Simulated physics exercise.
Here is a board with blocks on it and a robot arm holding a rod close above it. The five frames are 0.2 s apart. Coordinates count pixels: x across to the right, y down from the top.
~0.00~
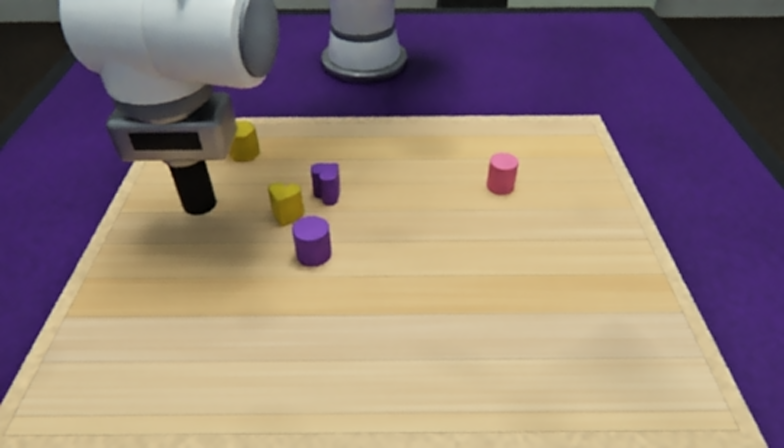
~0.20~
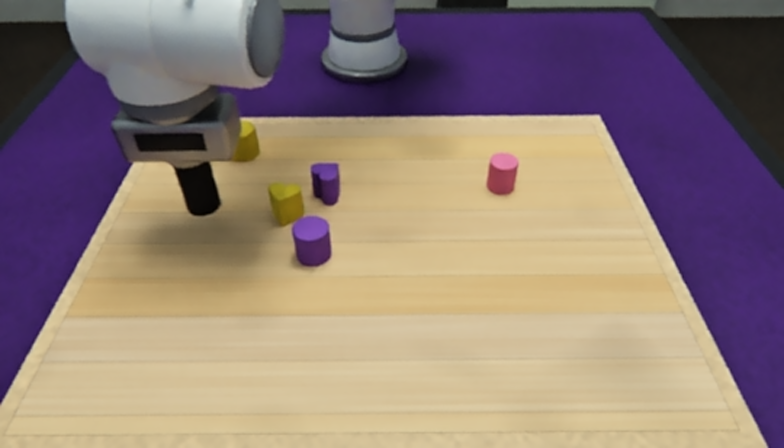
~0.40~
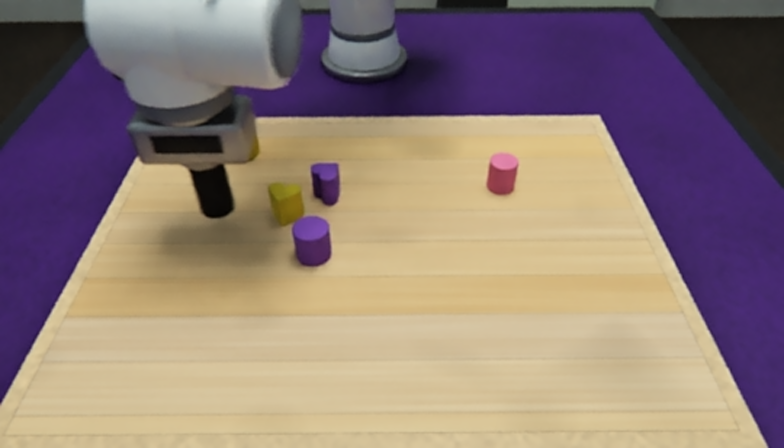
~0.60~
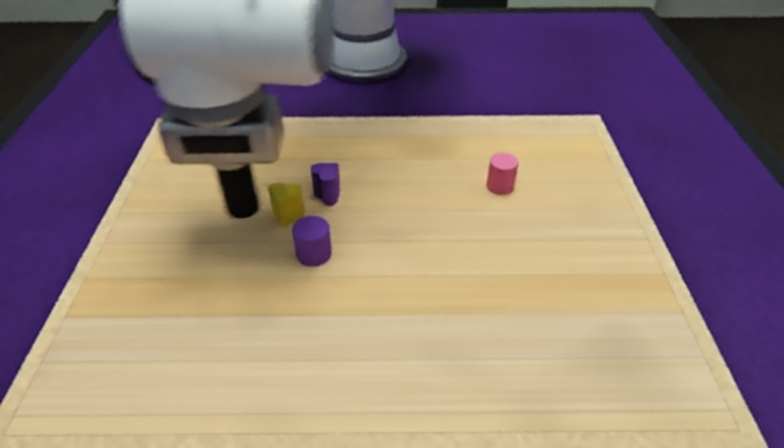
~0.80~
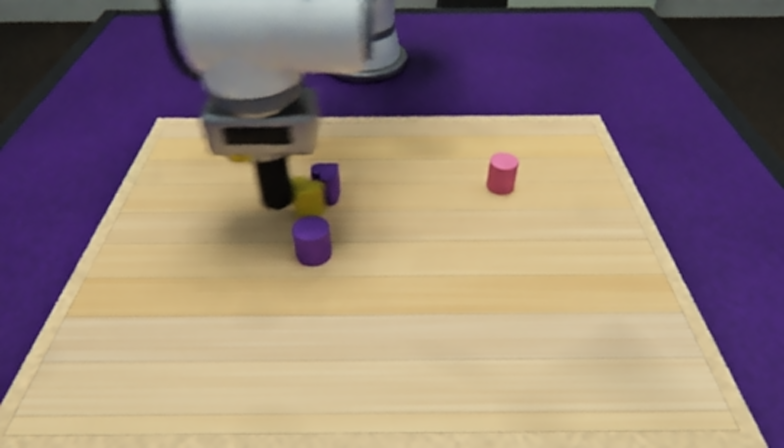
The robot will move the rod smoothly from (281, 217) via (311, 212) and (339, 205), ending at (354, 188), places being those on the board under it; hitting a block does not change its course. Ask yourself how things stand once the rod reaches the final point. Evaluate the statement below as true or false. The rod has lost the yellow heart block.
Verdict: True.
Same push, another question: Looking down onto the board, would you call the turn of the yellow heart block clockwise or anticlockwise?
From above, the yellow heart block will be seen to turn clockwise.
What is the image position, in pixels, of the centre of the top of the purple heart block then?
I expect it at (358, 144).
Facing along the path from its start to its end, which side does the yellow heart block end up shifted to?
Heads right.
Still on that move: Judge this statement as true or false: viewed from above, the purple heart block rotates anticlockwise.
The statement is correct.
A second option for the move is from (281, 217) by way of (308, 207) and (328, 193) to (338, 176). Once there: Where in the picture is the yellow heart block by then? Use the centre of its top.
Top centre: (348, 176).
What follows on the original path. Halfway along, rod (325, 192); yellow heart block (351, 177); purple heart block (342, 163), turned 60° anticlockwise.
At the end, rod (353, 171); yellow heart block (377, 169), turned 40° clockwise; purple disc still; purple heart block (358, 144), turned 95° anticlockwise.
